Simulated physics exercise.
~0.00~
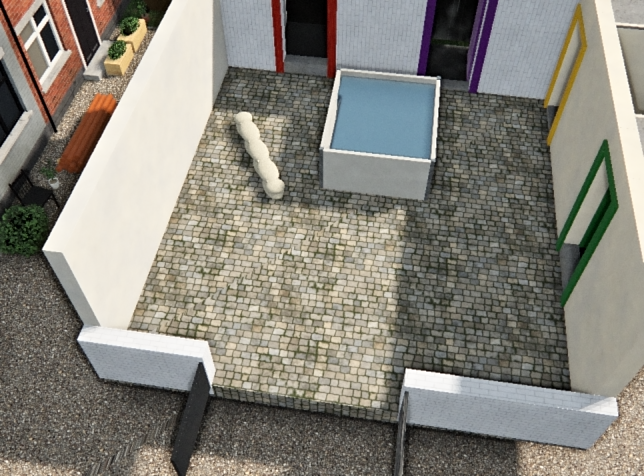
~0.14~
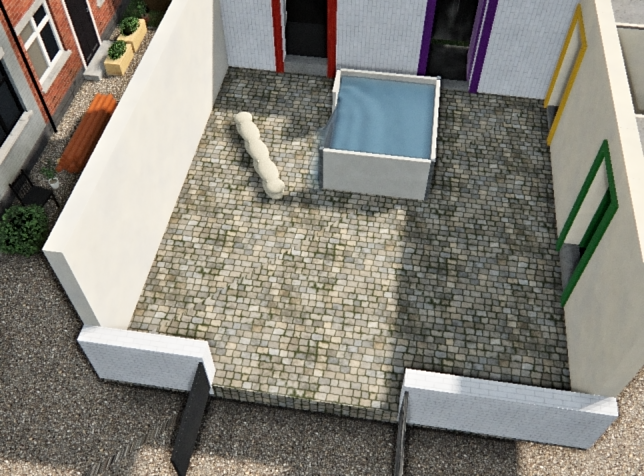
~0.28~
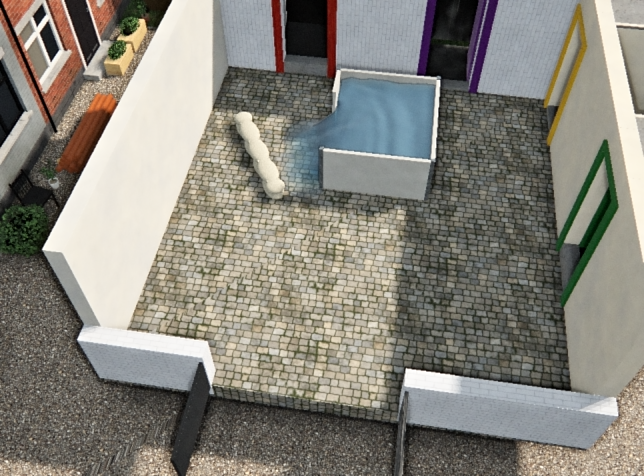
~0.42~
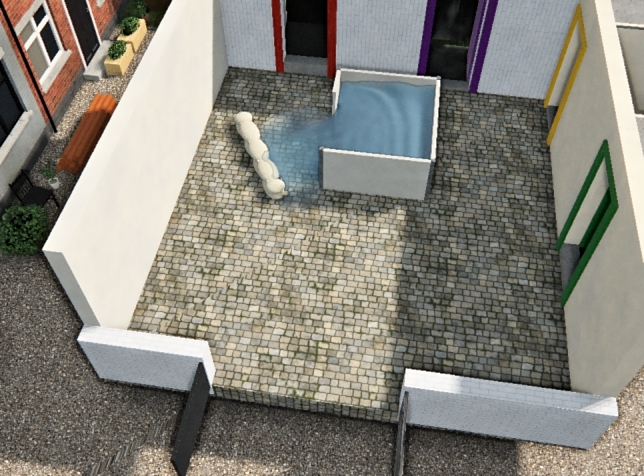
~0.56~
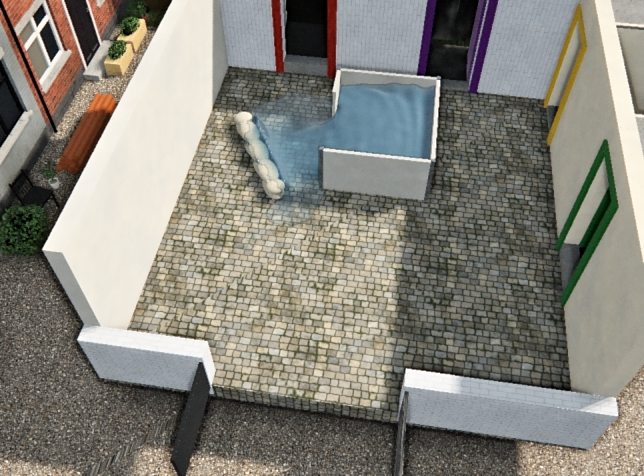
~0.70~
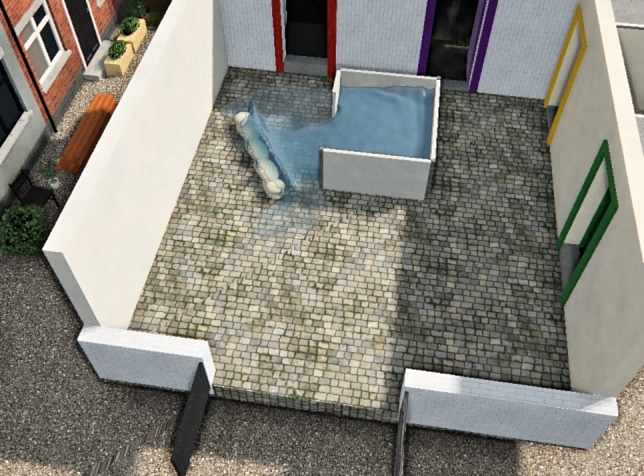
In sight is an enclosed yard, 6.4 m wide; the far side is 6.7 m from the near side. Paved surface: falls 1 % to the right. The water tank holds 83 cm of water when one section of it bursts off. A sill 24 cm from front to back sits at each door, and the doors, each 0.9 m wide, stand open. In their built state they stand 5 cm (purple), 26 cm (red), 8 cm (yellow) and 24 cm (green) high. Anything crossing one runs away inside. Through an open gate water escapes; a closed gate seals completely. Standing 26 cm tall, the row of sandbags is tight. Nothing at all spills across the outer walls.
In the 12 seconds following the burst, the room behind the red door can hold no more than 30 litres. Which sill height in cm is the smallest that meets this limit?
A height of roughly 22 cm.
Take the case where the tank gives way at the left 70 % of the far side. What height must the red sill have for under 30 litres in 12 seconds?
Then 19 cm.
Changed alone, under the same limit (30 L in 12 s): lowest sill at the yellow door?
Yellow: Roughly 19 cm.
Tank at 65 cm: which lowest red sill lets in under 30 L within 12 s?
A step of about 19 cm does it.
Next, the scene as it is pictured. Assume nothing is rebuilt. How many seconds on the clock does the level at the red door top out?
The level tops out near 2.6 seconds.
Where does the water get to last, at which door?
Door: Green.
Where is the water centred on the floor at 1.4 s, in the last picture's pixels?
The balance point sits at roughly (326, 148).
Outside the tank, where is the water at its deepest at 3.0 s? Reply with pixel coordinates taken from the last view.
Check close to (278, 83).
After 1.4 s water covers 25 % of the floor, deepest (54 cm) near (280, 177); 5 cm at the red door, 0 litres in over its 26 cm sill.
After 3.0 s water covers 60 % of the floor, deepest (32 cm) near (278, 83); 28 cm at the red door, 5 litres in over its 26 cm sill.
After 12.0 s water covers 95 % of the floor, deepest (11 cm) near (556, 279); 6 cm at the red door, 11 litres in over its 26 cm sill.
At the red door as built, the water arrived by 1.0 s and peaked near 28 cm at 2.6 s.
With a sill of 19 cm, 59 litres would have come in within the 12 s; with 25.5 cm, 12 litres. So under 30 litres takes about 22 cm.
